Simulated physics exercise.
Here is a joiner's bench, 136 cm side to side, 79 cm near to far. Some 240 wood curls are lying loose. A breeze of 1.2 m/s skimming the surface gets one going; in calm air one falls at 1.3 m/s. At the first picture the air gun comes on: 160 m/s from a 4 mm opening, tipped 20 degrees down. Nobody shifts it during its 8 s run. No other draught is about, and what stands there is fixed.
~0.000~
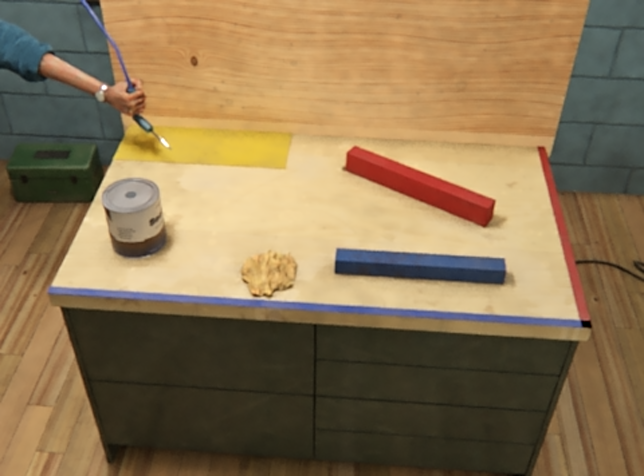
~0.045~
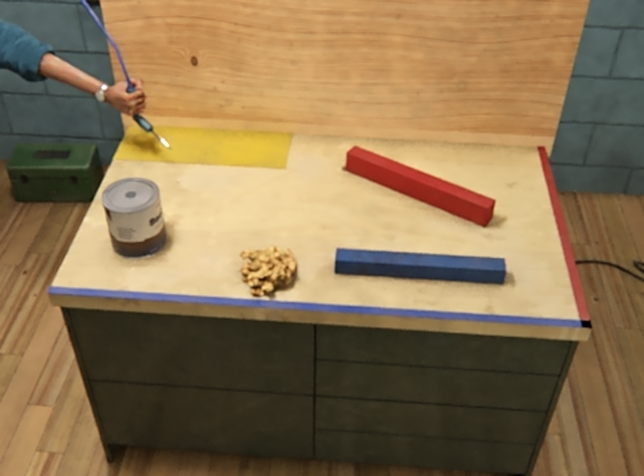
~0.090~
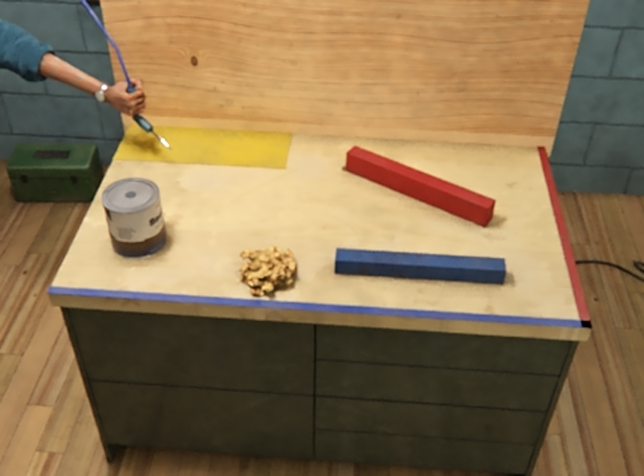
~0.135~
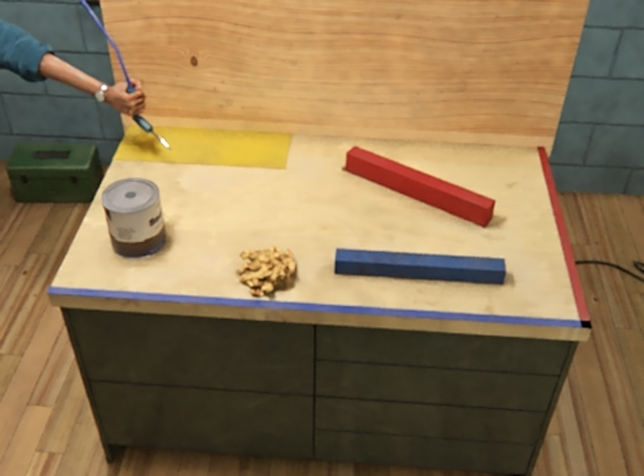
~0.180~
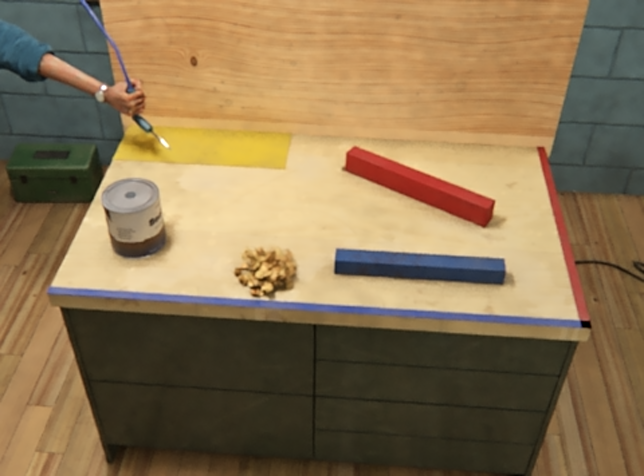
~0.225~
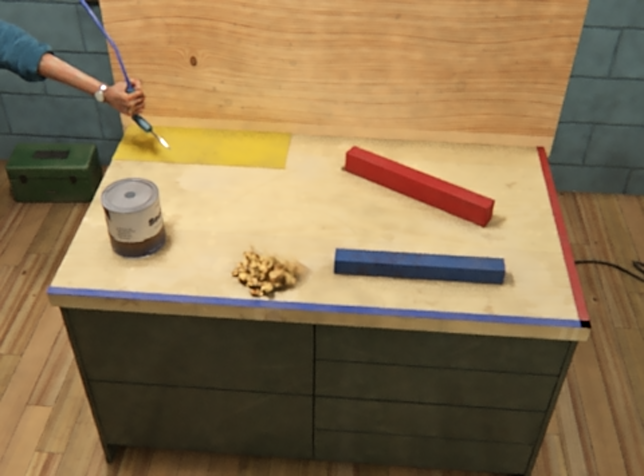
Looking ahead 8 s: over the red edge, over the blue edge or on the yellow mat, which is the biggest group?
The biggest group is at the blue one.
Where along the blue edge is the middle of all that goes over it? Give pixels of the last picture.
At about (314, 311).
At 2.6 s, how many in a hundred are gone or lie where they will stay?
Some 100 per cent.
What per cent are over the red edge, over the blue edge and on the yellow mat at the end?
About 0 % red, 100 % blue, 0 % yellow.
After 1.6 s, 0 % are over the red edge, 0 % on the yellow mat and 100 % over the blue edge; 100 % have settled or left.
After 2.6 s, 0 % are over the red edge, 0 % on the yellow mat and 100 % over the blue edge; 100 % have settled or left.
After 4.4 s, 0 % are over the red edge, 0 % on the yellow mat and 100 % over the blue edge; 100 % have settled or left.
After 8.0 s, at the end, 0 % are over the red edge, 0 % on the yellow mat and 100 % over the blue edge.
